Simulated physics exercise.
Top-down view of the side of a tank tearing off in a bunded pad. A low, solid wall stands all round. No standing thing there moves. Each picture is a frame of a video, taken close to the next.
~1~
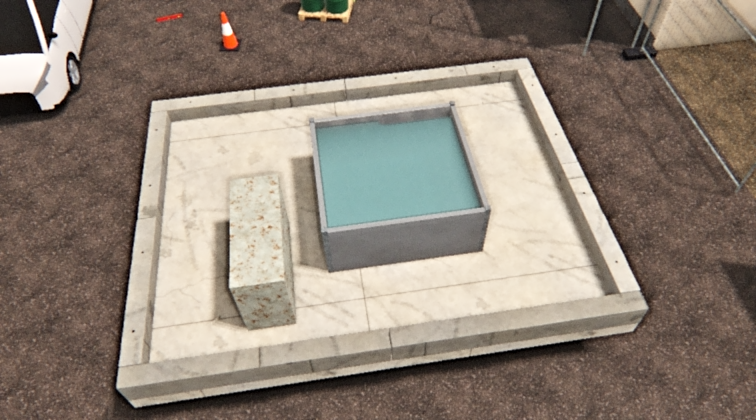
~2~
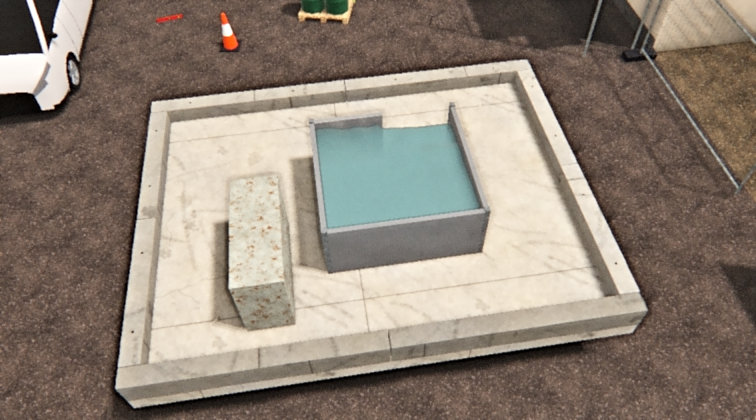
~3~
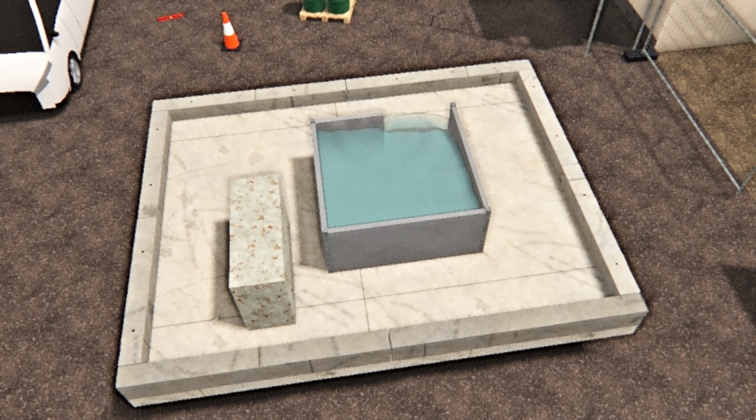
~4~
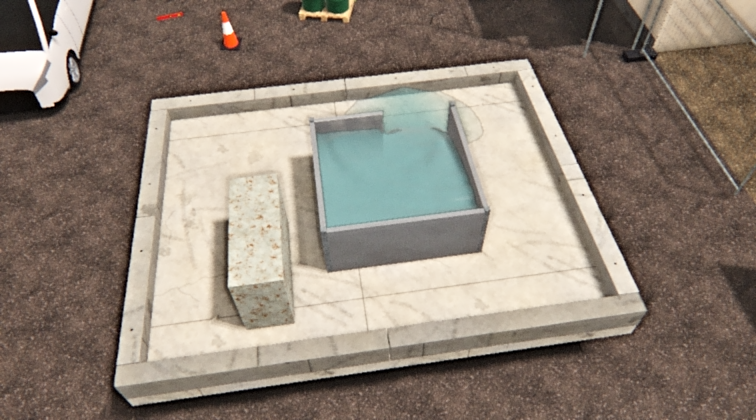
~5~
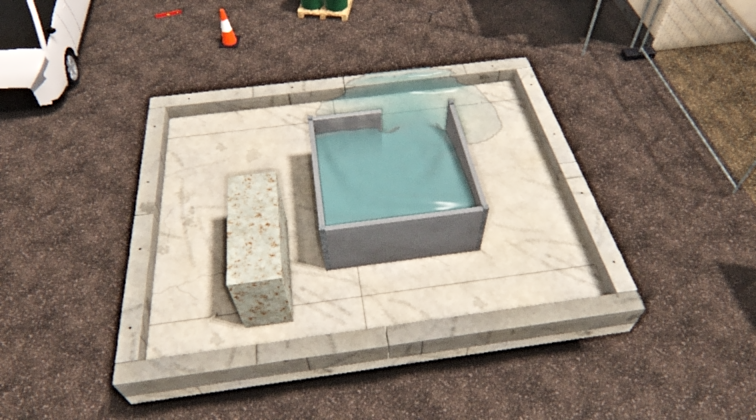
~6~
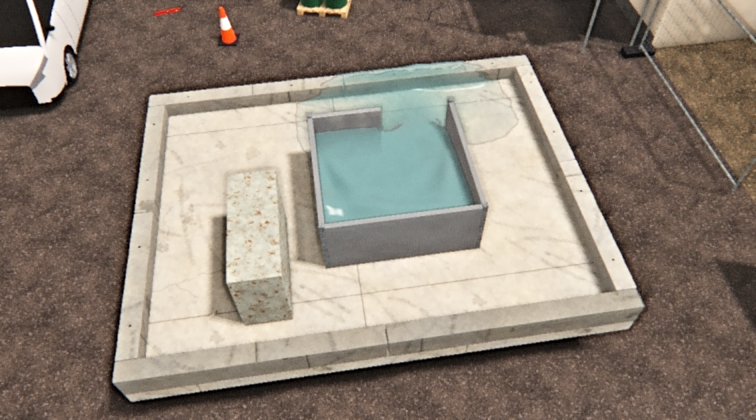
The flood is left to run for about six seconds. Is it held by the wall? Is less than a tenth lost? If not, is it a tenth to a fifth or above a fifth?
Escaping water lands between a tenth and a fifth.
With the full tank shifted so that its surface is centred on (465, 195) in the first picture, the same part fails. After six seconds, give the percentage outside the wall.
Around 12 %.
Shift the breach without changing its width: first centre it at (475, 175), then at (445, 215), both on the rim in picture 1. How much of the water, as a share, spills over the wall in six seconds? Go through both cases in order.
Around 16 per cent in the first try, around 20 per cent in the second.
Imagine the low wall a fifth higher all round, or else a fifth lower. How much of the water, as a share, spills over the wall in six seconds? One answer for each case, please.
10 and 26 per cent, in that order.
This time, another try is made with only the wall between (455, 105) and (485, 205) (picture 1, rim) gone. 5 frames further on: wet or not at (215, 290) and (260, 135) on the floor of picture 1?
In order: Unreached and unreached.
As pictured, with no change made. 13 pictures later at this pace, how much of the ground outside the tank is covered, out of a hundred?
Close to 65 percent, by my reckoning.
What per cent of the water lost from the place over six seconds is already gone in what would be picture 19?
Share gone by then: About 85 %.
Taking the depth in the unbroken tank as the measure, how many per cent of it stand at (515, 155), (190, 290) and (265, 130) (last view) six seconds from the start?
In the order asked, some 10, 14 and 4 in a hundred.
A moment on, water covers 20 % of the floor; the low wall has let 1 % over.
Next, water covers 25 % of the floor; the low wall has let 4 % over.
Then, water covers 60 % of the floor; the low wall has let 14 % over.
Later, water covers 70 % of the floor; the low wall has let 17 % over.
In the end, water covers 80 % of the floor; the low wall has let 17 % over.
